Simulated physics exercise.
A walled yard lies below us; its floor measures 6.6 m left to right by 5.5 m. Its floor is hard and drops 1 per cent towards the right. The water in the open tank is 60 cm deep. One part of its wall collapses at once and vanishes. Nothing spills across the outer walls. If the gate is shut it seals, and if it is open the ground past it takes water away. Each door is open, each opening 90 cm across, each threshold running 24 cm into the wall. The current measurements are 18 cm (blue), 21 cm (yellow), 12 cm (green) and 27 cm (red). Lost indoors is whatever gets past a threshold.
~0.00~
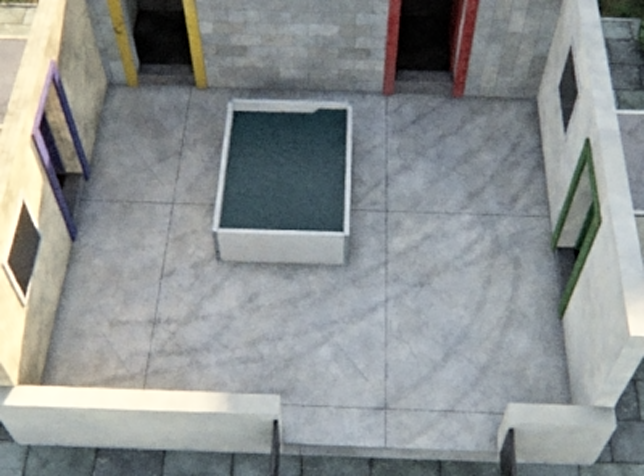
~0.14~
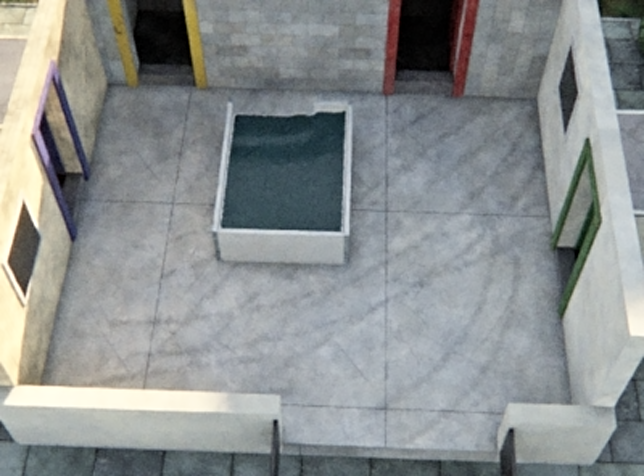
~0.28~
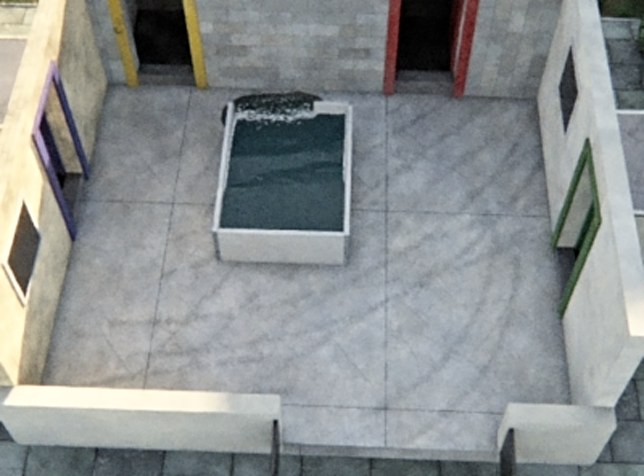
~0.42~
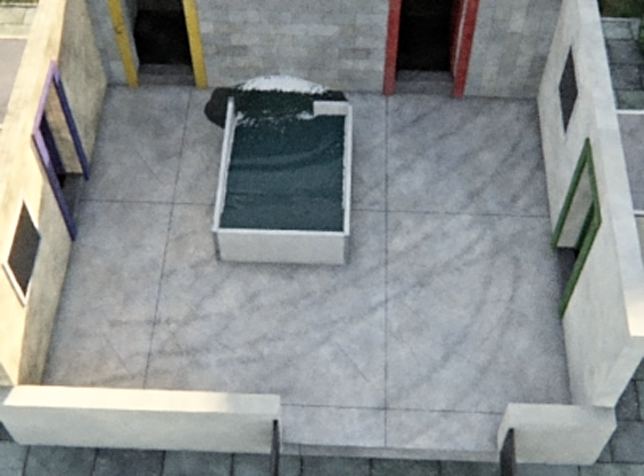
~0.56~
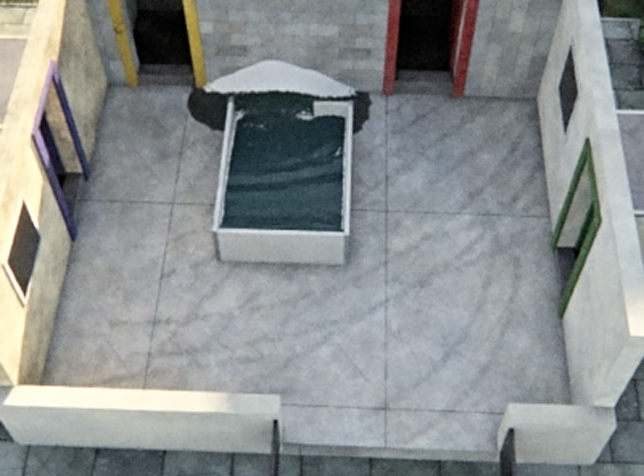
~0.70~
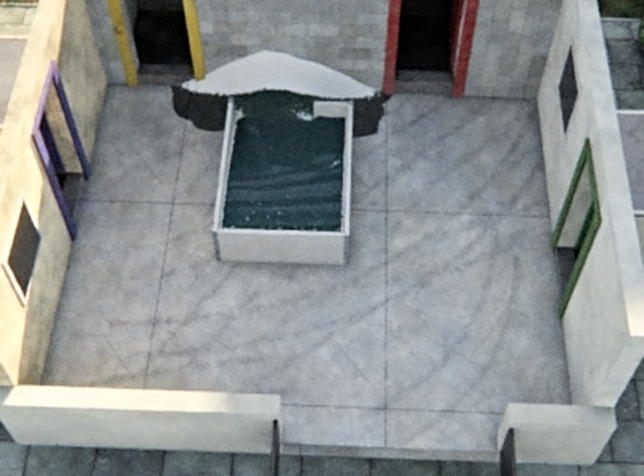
Water pours through the open tank's far side and spreads beside the yard's back wall.
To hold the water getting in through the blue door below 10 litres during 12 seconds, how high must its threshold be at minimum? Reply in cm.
6 cm.
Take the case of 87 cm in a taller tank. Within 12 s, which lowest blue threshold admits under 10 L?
Required height: Approx. 10.0 cm.
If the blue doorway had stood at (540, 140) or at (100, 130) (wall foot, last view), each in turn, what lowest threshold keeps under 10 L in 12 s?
You'd want about 17 cm there first, then about 24 cm.
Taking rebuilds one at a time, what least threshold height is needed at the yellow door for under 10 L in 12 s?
The yellow door needs around 13.5 cm.
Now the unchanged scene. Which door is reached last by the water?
The answer is the green door.
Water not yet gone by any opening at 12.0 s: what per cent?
Some 84 %.
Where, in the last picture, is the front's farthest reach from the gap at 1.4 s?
Close to pixel (484, 100).
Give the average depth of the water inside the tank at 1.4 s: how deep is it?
Near 40 cm, averaged.
After 1.4 s water covers 15 % of the floor, deepest (46 cm) near (271, 93); it has not reached the blue door.
After 3.0 s water covers 45 % of the floor, deepest (28 cm) near (117, 97); 11 cm at the blue door, 0 litres in over its 18 cm threshold.
After 12.0 s water covers 100 % of the floor, deepest (10 cm) near (532, 227); 2 cm at the blue door, 0 litres in over its 18 cm threshold.
At the blue door as built, the water arrived by 2.0 s and peaked near 11 cm at 2.8 s.
Run again over the same 12 s with other heights there, 17 litres in over 5 cm, 6 litres over 7 cm. The limit of 10 litres is kept from about 6 cm up.
